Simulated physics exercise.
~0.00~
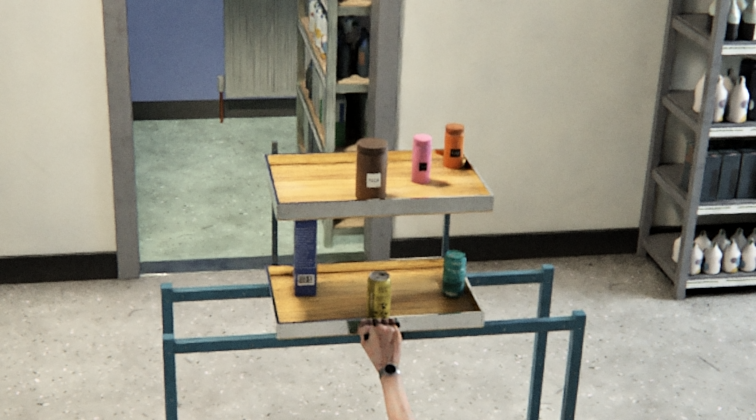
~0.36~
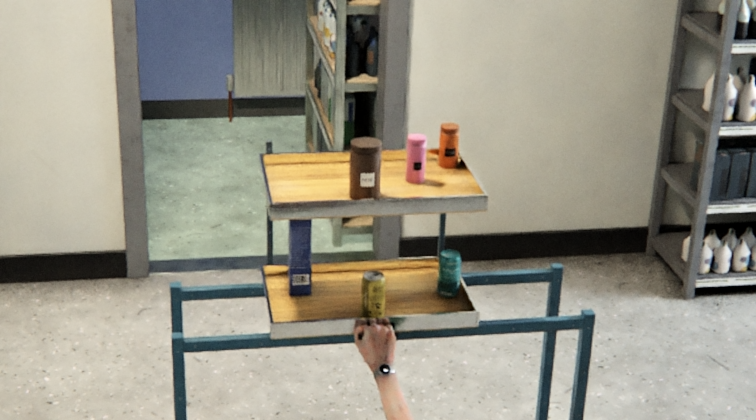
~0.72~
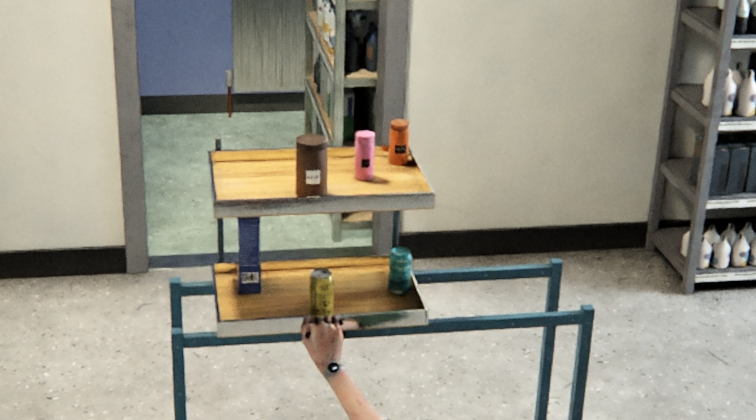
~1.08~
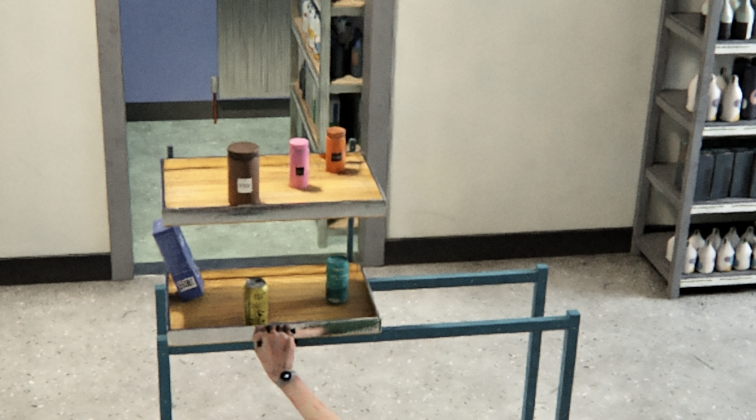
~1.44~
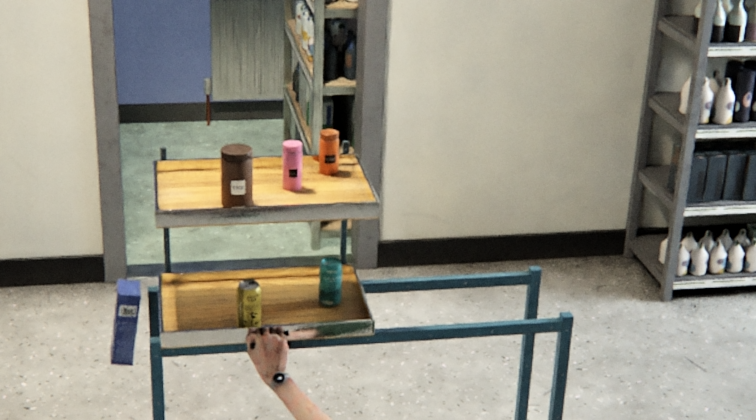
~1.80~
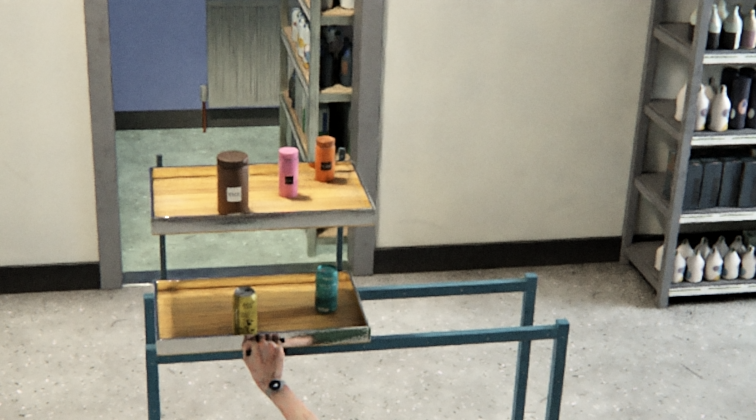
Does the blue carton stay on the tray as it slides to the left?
No, the blue carton tips over and falls off the left side of the tray.
The clip shows a hand sliding a two-level wooden tray holding a carton, cans, shakers and a jar to the left, until the blue carton tips and falls off the left side, while the other five items stay upright on the tray.
